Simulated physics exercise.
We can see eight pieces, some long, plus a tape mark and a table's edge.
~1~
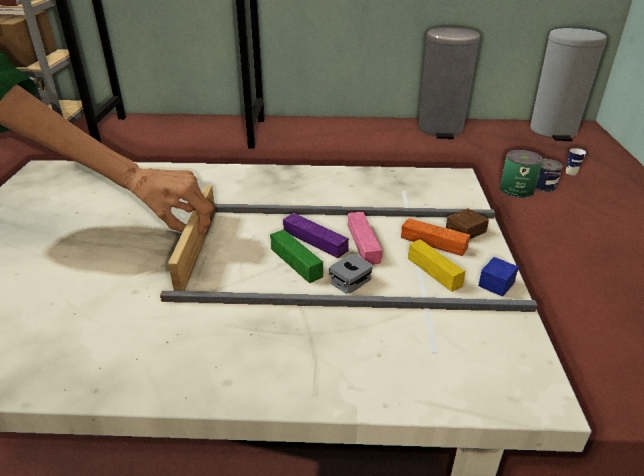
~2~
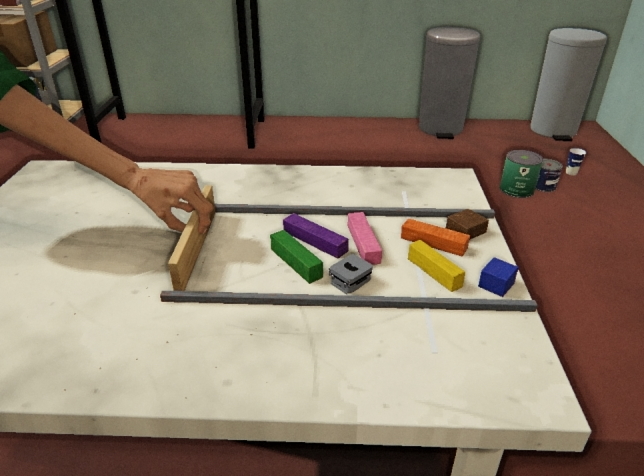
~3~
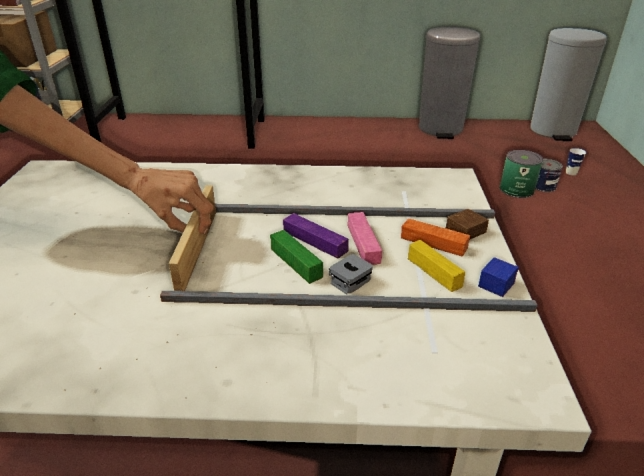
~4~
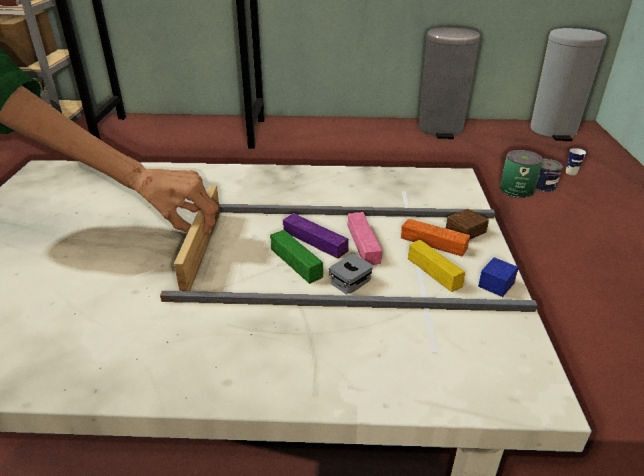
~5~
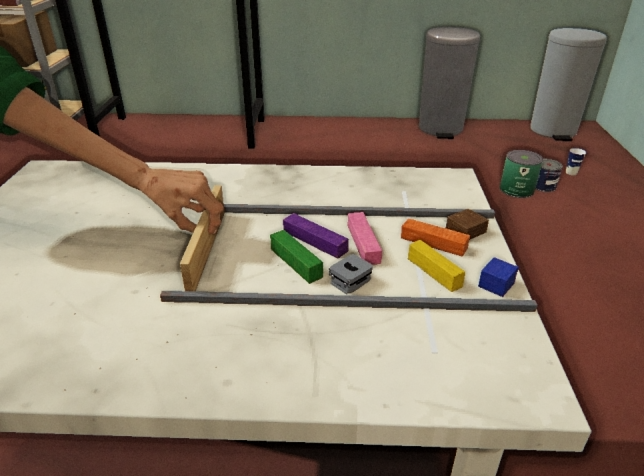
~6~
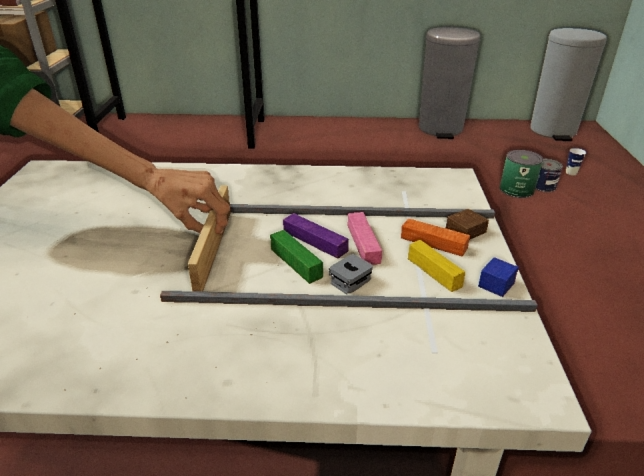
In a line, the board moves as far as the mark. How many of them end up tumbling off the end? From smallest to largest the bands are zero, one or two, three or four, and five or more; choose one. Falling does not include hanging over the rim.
The right band is zero.
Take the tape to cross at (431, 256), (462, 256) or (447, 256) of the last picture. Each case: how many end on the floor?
In order: 0, 4 and 2.
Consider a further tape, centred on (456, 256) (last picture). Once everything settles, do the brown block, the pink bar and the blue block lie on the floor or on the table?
One by one: The brown block topples, the pink bar holds its spot, the blue block topples.
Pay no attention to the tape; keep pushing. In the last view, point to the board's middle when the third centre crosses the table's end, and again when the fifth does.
The middle sits near (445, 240) at the first moment and near (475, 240) at the second.
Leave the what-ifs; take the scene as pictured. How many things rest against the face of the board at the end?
It's 2 of them.
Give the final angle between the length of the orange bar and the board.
I'd estimate about 35 degrees.
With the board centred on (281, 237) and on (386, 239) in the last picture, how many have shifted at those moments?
Counts: 2, 6.
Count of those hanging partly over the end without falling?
1 in all.
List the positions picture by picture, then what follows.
The first frame shows blue block (498, 277); brown block (467, 224); orange bar (435, 237); board (195, 235); tape (416, 255).
The second frame shows brown block (467, 224); grey case (351, 275).
The third frame shows orange bar (435, 237); board (196, 235).
The fourth frame shows blue block (498, 277); yellow bar (435, 265).
The fifth frame shows brown block (467, 224); green bar (296, 256).
The sixth frame shows blue block (498, 277); brown block (467, 224); orange bar (435, 237); board (212, 235); tape (416, 255).
Early on, none off yet; blue block at rest near (498, 277); brown block at rest near (467, 224); orange bar at rest near (435, 237).
Finally, the number that fall off is zero.
